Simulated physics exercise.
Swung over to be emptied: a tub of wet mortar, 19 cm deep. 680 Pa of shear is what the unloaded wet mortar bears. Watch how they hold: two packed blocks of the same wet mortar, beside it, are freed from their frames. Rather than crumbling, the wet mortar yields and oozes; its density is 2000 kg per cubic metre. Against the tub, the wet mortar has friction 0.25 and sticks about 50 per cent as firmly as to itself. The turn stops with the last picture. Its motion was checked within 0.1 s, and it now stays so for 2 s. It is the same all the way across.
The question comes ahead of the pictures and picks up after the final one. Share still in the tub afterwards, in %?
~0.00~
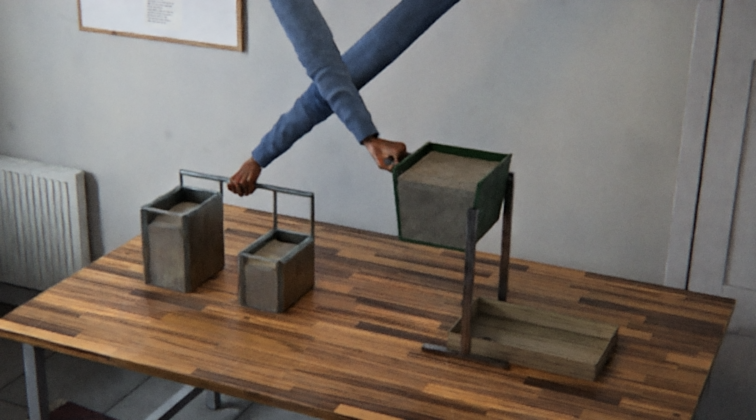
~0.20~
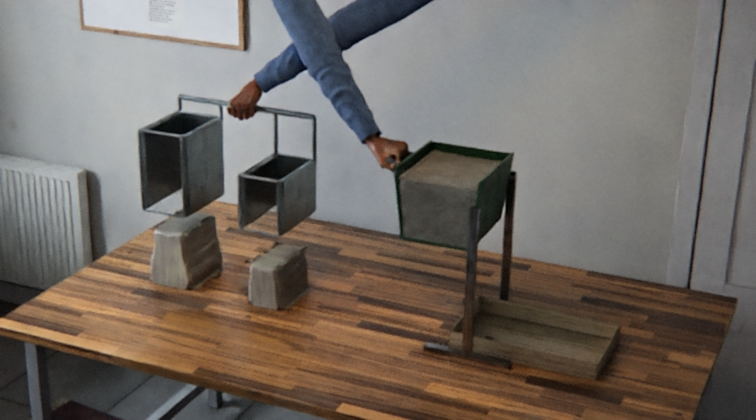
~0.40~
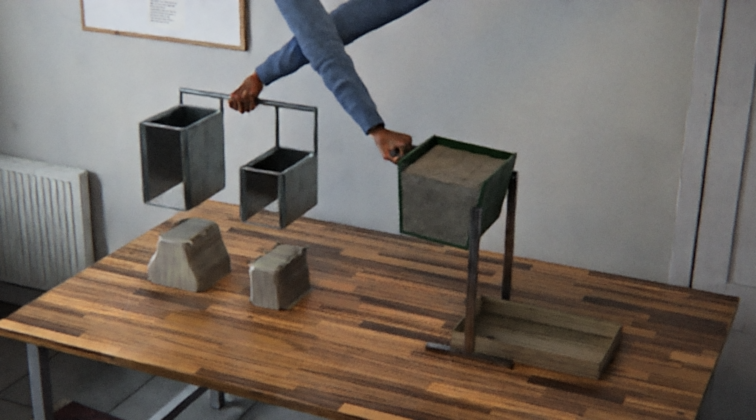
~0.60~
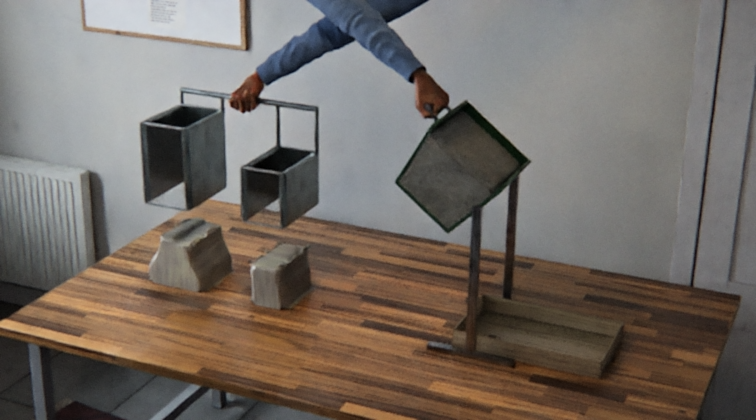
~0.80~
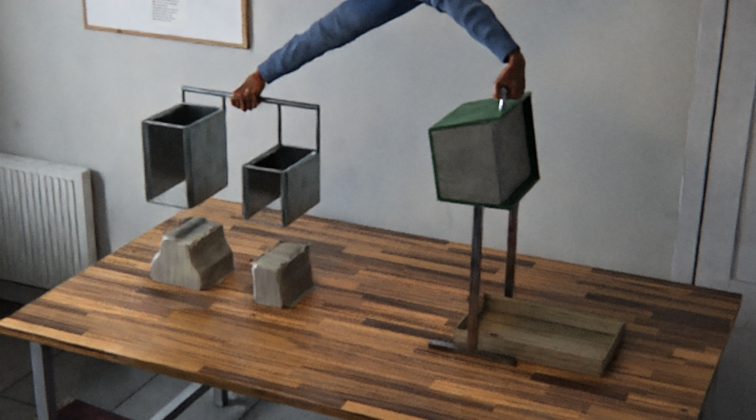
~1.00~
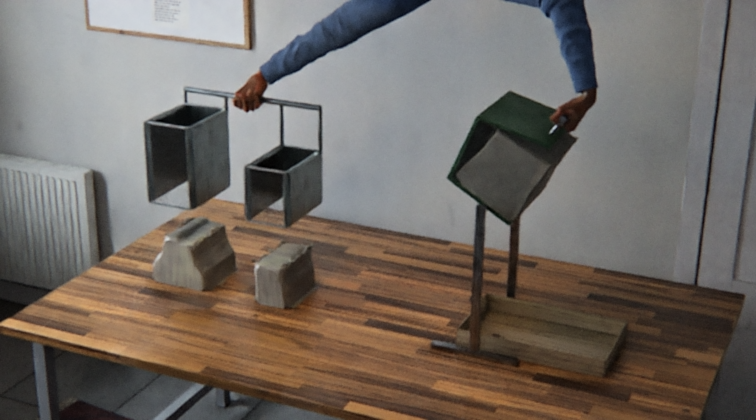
0 %.
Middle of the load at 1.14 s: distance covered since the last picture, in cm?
About 13 cm.
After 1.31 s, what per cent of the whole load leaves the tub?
Roughly 0 %.
After 1.14 s, the tub is at 113 degrees and holds 31 %.
After 1.31 s, the tub is at 113 degrees and holds 0 %.
After 1.48 s, the tub is at 113 degrees and holds 0 %.
After 1.65 s, the tub is at 113 degrees and holds 0 %.
After 3.00 s, at the end, the tub is at 113 degrees and holds 0 %.
